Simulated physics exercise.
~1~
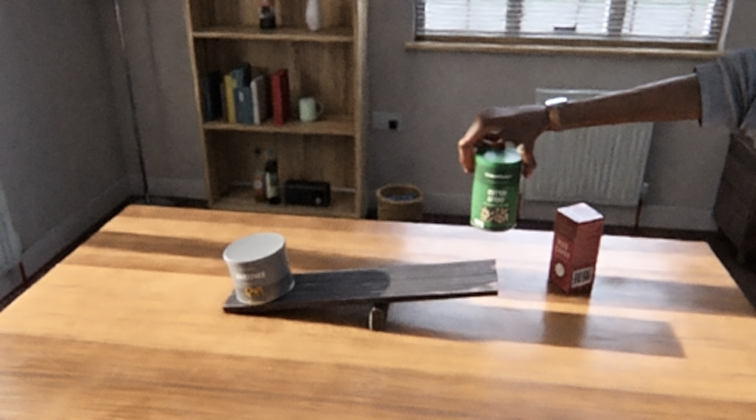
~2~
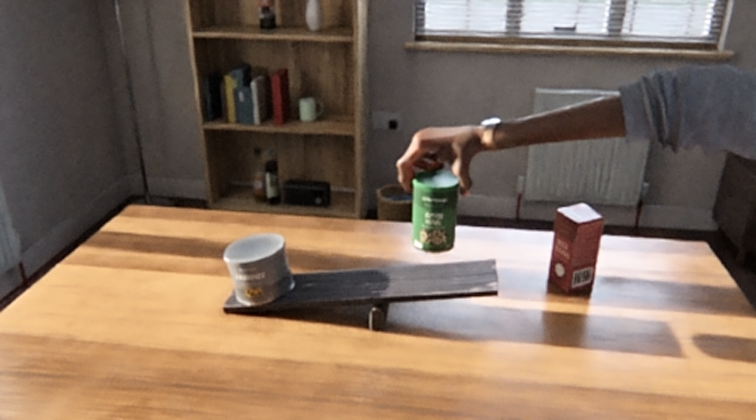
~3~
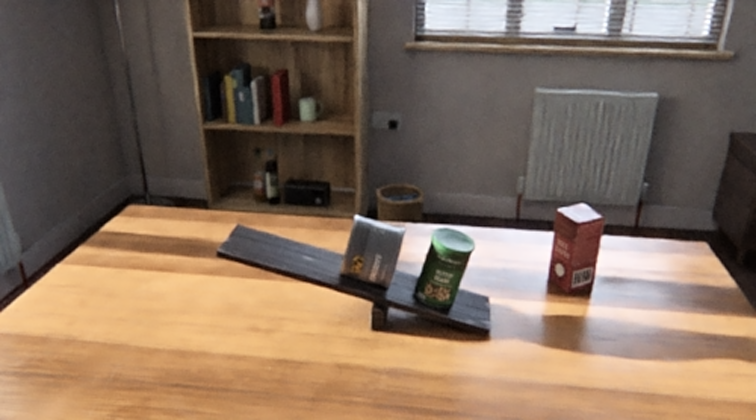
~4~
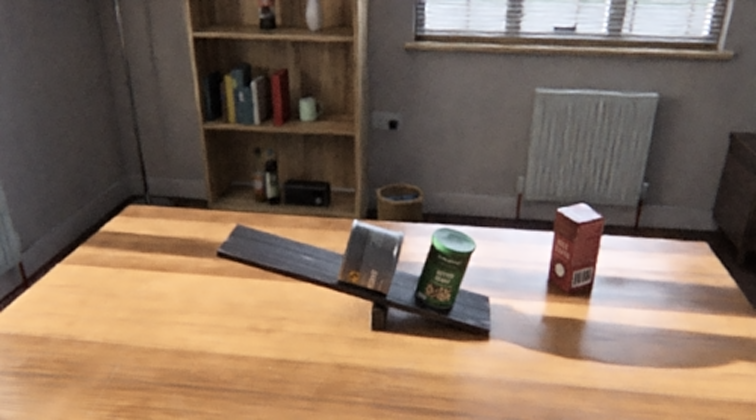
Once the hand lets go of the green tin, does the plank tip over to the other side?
Yes, the plank tips across, so its right end goes down and the left end that started low finishes up in the air.
